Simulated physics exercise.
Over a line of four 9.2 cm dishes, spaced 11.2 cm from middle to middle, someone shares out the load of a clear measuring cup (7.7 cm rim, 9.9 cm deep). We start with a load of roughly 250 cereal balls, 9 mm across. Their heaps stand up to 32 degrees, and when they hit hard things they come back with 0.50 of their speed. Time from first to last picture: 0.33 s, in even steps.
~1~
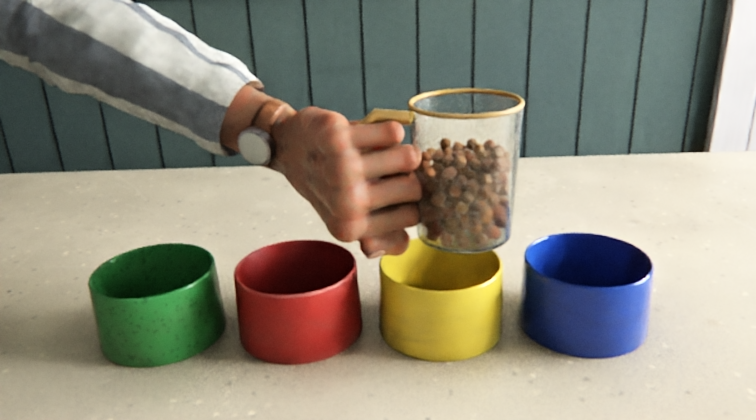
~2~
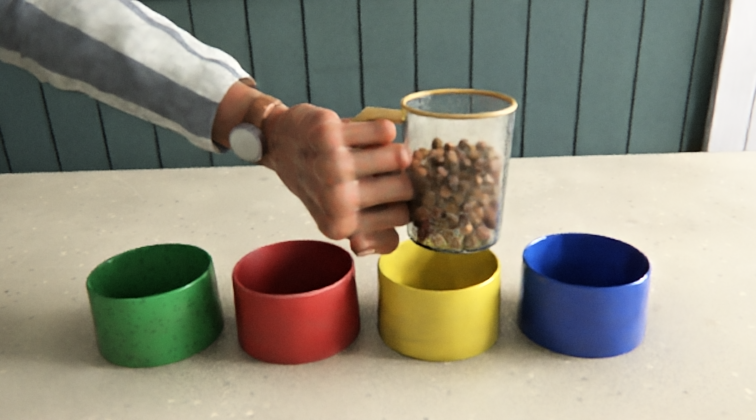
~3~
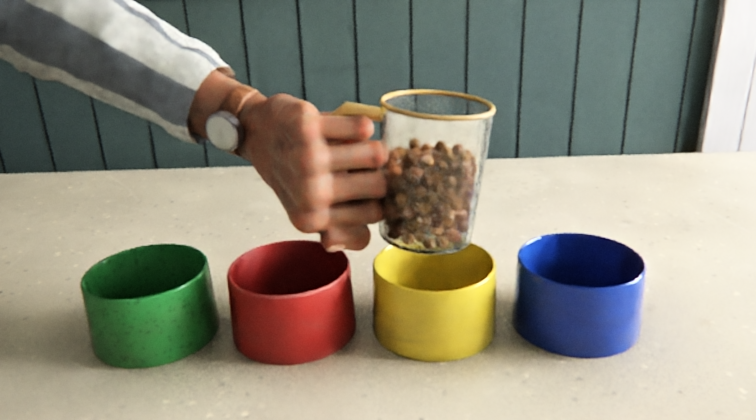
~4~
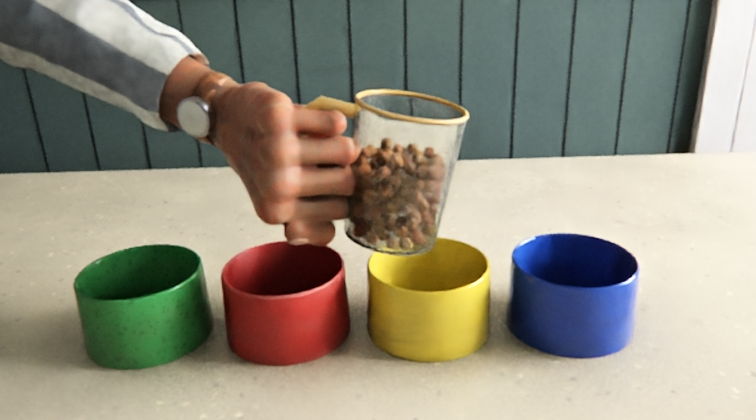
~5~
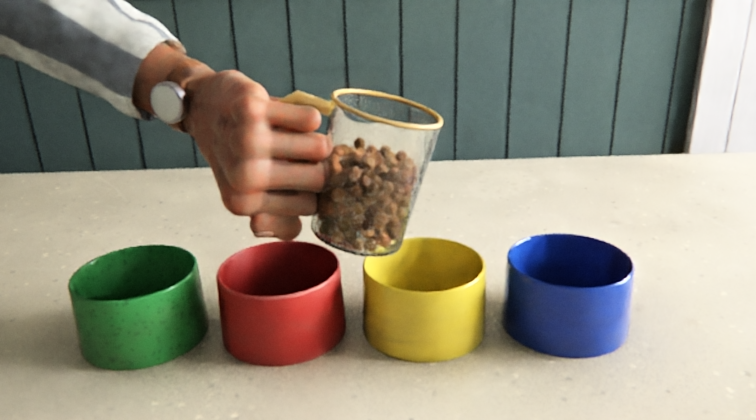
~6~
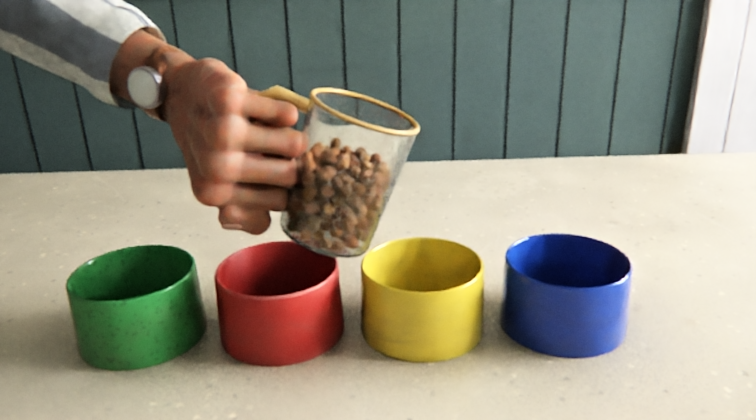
The clip shows a hand holding a clear cup of small brown pieces above a row of green, red, yellow and blue dishes, moving it left from over the yellow dish while gradually tilting it to the right.
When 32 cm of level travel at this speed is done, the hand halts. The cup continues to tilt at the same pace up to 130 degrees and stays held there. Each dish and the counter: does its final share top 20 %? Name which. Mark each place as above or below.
Marks: Red dish below, blue dish below, green dish above, yellow dish below, counter above.
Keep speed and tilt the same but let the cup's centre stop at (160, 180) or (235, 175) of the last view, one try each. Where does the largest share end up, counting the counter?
Try 1 - red; try 2 - red.
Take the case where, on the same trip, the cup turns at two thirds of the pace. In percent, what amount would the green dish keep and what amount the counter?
In that case I'd put green at 80 and the counter at 20.
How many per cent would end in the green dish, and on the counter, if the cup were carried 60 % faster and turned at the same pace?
Green 70, counter 30.
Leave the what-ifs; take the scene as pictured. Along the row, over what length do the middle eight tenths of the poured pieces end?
About 10 cm.
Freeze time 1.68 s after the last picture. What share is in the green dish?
Share at that time: Approx. 65 per cent.
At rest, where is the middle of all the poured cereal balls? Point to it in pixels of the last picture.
Centre at rest: Approx. (123, 323) px.
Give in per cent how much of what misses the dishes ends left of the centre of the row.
100 %.
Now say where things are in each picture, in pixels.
Cup at (465, 170), tilt 0 degrees, lip at (521, 101), moved 0.0 cm; middle of the pieces at (466, 186); blue dish at (587, 259); yellow dish at (440, 263); red dish at (296, 266); green dish at (153, 270), in the first picture.
Cup at (456, 170), tilt 1 degrees, lip at (514, 103), moved 0.5 cm; middle of the pieces at (457, 187), in the second picture.
Cup at (431, 171), tilt 5 degrees, lip at (492, 108), moved 2.0 cm; middle of the pieces at (432, 188), in the third picture.
Cup at (400, 172), tilt 10 degrees, lip at (466, 114), moved 3.8 cm; middle of the pieces at (400, 189), in the fourth picture.
Cup at (371, 173), tilt 15 degrees, lip at (441, 121), moved 5.6 cm; middle of the pieces at (370, 190), in the fifth picture.
Cup at (345, 174), tilt 20 degrees, lip at (417, 128), moved 7.4 cm; middle of the pieces at (342, 190); blue dish at (567, 259); yellow dish at (422, 264); red dish at (277, 268); green dish at (132, 272), in the sixth picture.
Then, 0.69 s after the last picture, tilt 72 degrees; cup holds 100 %.
Then, 1.15 s after the last picture, tilt 106 degrees; cup holds 100 %.
Then, 1.68 s after the last picture, tilt 130 degrees; cup holds 0 %, green 65 %.
In the end, red 0 %, blue 0 %, green 65 %, yellow 0 %, counter 35 %.
